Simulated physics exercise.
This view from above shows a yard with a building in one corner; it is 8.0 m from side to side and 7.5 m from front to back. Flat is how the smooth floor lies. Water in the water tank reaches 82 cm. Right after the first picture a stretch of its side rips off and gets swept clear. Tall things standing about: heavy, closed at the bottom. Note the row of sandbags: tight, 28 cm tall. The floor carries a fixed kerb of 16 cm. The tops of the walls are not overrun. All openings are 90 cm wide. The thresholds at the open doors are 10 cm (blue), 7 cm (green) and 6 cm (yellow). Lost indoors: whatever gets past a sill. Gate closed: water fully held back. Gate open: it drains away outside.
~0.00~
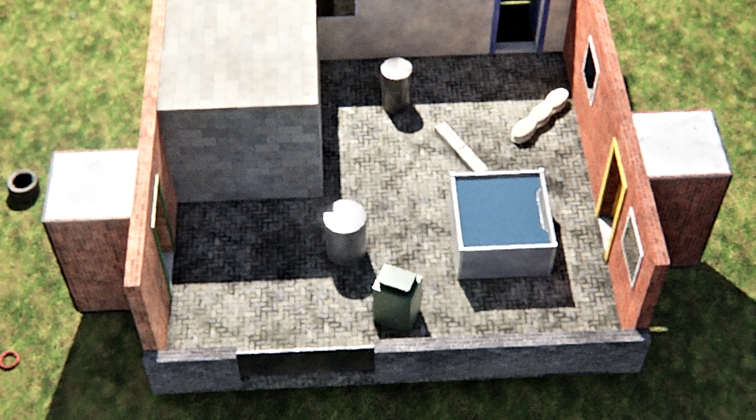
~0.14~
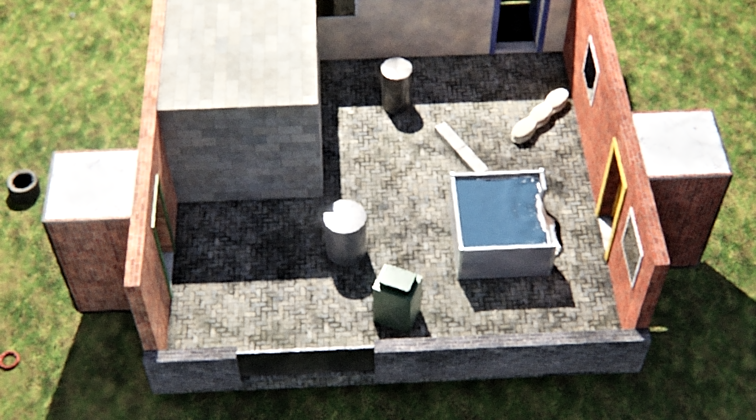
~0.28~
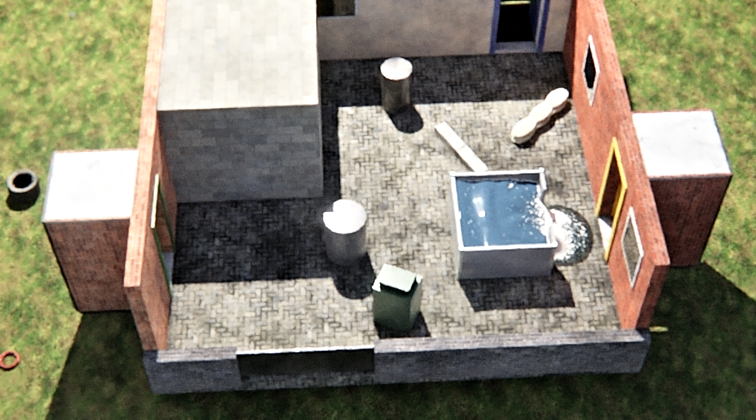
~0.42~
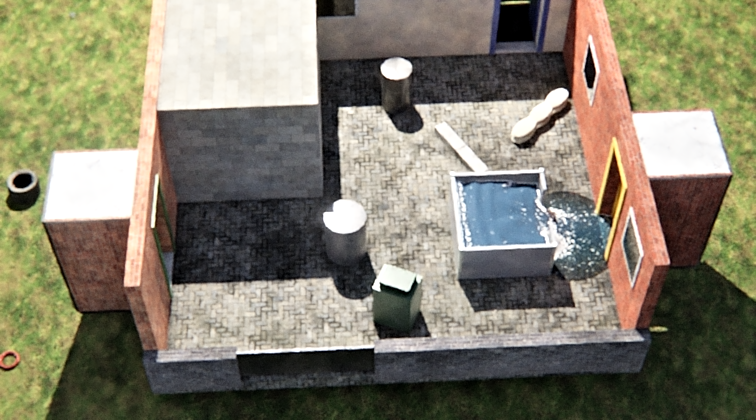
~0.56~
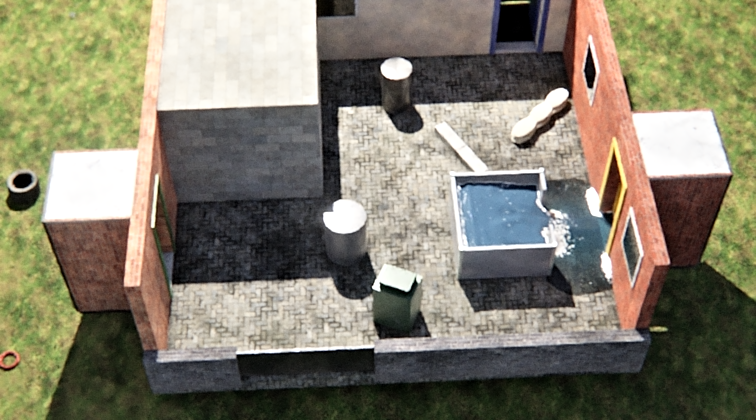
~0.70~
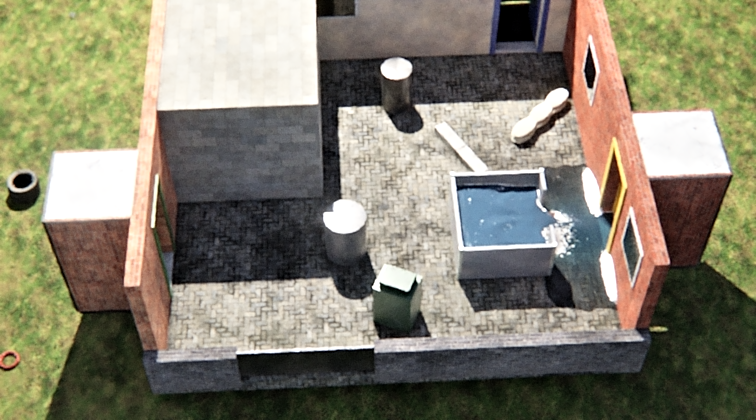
Water bursts through the right side of the tank and spreads across the paving to the brick wall.
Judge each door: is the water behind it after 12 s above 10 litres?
Blue door: Not above; green door: Not above; yellow door: Above.
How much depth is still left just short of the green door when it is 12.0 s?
The depth comes to around 2.0 centimetres.
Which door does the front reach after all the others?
That would be the green one.
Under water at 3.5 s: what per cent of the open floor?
Wet share: Near 30 percent.
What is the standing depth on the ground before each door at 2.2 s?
In centimetres, the blue door gives 0, the green door 0 and the yellow door 10.
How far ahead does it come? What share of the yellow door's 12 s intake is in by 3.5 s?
Around 80 percent.
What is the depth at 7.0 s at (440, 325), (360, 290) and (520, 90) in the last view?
About 4, 1 and 1 cm respectively.
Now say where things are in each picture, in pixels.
The first picture shows the water tank at (502, 212) is whole and still, 82 cm deep.
In the second picture, the front is at (547, 217), 0.5 m from the gap at (542, 228); 0.2 m2 of floor is under water; 82 cm left at the back of the water tank.
In the third picture, the front is at (583, 223), 0.9 m from the gap at (542, 228); 0.8 m2 of floor is under water; 80 cm left at the back of the water tank.
In the fourth picture, the front is at (613, 222), 1.4 m from the gap at (542, 229); 2.0 m2 of floor is under water; 72 cm left at the back of the water tank.
In the fifth picture, water pours out at (542, 229) and has run 1.6 m, to (591, 185); deepest outside 48 cm, 69 cm at the water tank's back.
In the sixth picture, the front is at (588, 169), 2.0 m from the gap at (542, 228); 3.1 m2 of floor is under water; 68 cm left at the back of the water tank.
After 1.4 s water covers 10 % of the floor and is deepest (40 cm) near (594, 212); blue door not reached, green door not reached, yellow door 12 cm at the sill, 295 L in.
After 2.2 s water covers 15 % of the floor and is deepest (34 cm) near (573, 115); blue door not reached, green door not reached, yellow door 10 cm at the sill, 493 L in.
After 3.5 s water covers 30 % of the floor and is deepest (20 cm) near (595, 220); blue door 6 cm at the sill, 0 L in, green door not reached, yellow door 10 cm at the sill, 678 L in.
After 7.0 s water covers 55 % of the floor and is deepest (10 cm) near (600, 243); blue door 2 cm at the sill, 0 L in, green door not reached, yellow door 10 cm at the sill, 838 L in.
After 12.0 s water covers 85 % of the floor and is deepest (6 cm) near (579, 141); blue door 3 cm at the sill, 0 L in, green door 2 cm at the sill, 0 L in, yellow door 6 cm at the sill, 865 L in.
